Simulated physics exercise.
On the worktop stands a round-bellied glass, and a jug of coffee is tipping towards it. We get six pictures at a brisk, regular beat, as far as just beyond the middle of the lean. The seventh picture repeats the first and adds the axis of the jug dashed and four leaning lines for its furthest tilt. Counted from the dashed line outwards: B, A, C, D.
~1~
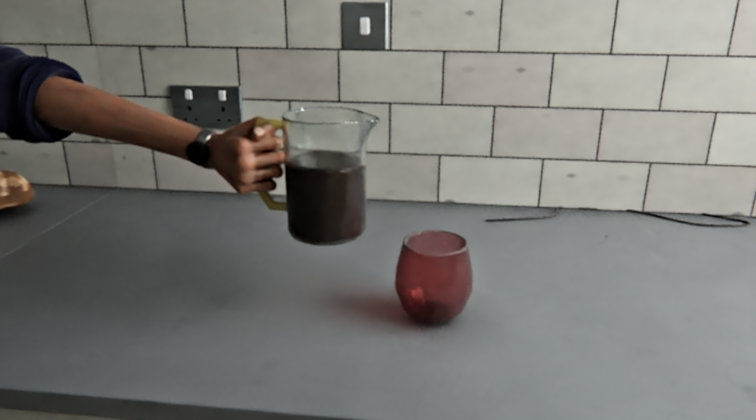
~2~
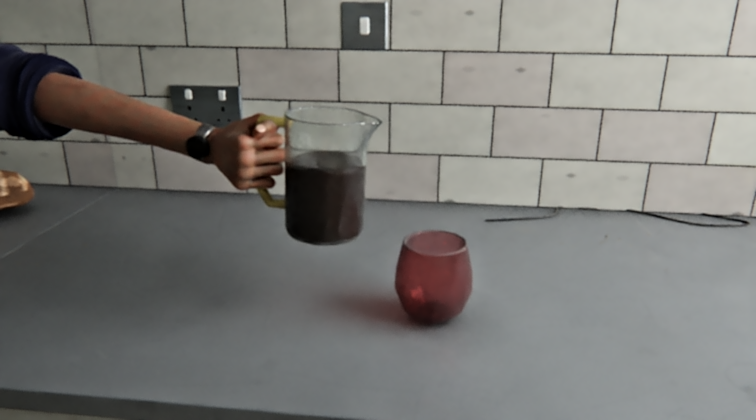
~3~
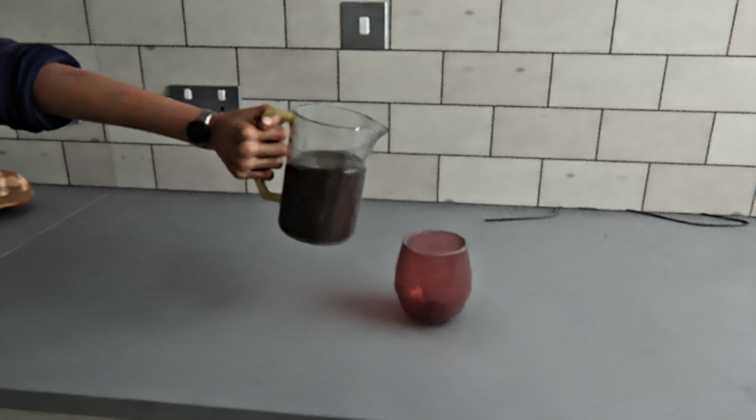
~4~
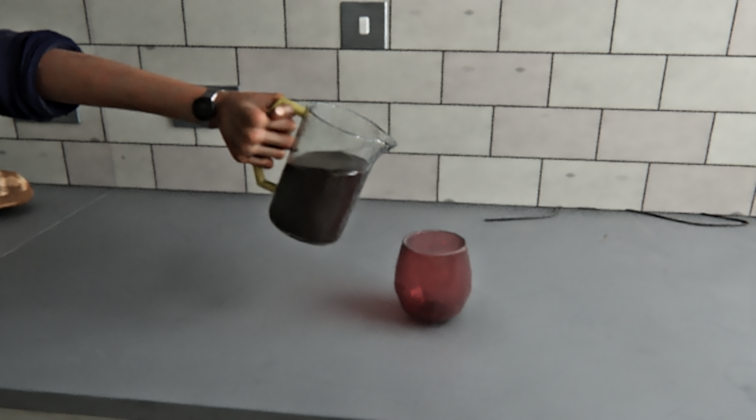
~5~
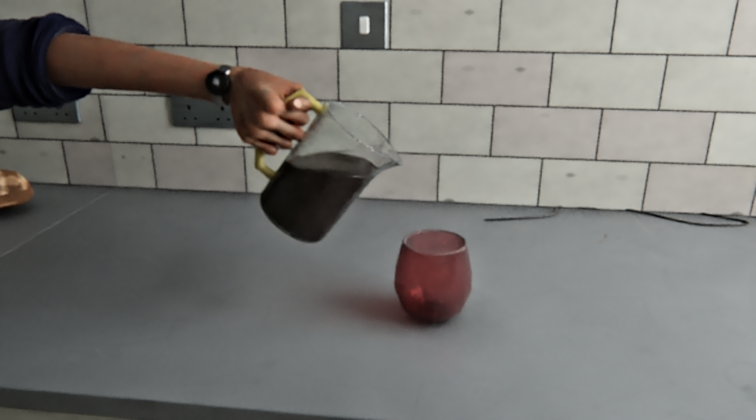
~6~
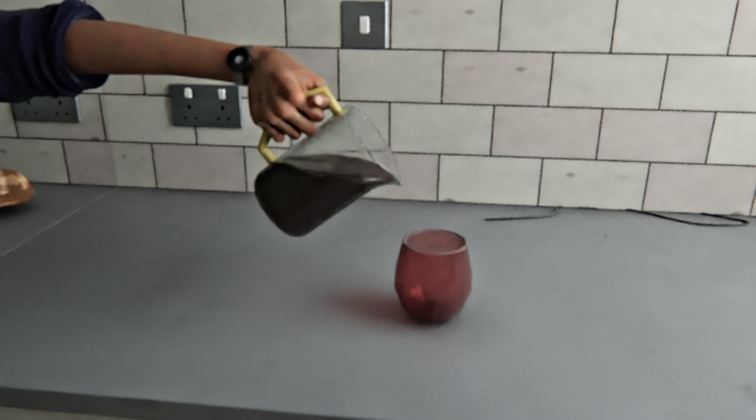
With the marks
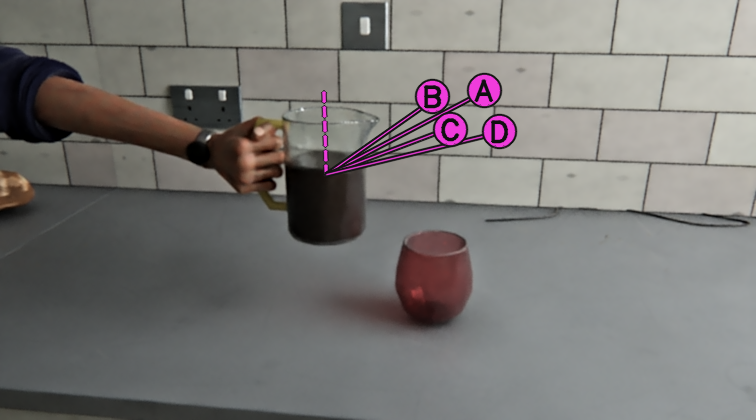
The video shows a hand holding a glass jug of dark liquid by its yellowish handle above a grey worktop, gradually tilting it rightward near a red round-bellied glass, with no liquid leaving the jug.
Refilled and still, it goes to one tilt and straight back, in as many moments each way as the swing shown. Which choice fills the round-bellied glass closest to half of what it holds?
The best mark is D.
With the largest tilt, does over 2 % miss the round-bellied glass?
No, it does not.
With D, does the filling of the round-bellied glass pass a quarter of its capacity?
Yes, it does.
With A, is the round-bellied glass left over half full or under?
Under half.
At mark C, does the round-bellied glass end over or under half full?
Under.
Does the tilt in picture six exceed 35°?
Yes, it does.
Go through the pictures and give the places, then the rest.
Upright, lip at (378, 119); rim of the round-bellied glass round (435, 242); nothing has left yet.
Tipped about 3°, lip at (380, 122); nothing has left yet.
Tipped about 10°, lip at (387, 130); nothing has left yet.
Tipped about 22°, lip at (395, 144); nothing has left yet.
Tipped about 37°, lip at (401, 163); nothing has left yet.
Tipped about 52°, lip at (402, 182); nothing has left yet.
On the marked copy, A at (469, 99); B at (420, 108); C at (433, 134); D at (483, 136).
With A, the round-bellied glass ends with about 17 % of what it can hold.
With B, the round-bellied glass ends with about 8 % of what it can hold.
With C, the round-bellied glass ends with about 32 % of what it can hold.
With D, the round-bellied glass ends with about 50 % of what it can hold.
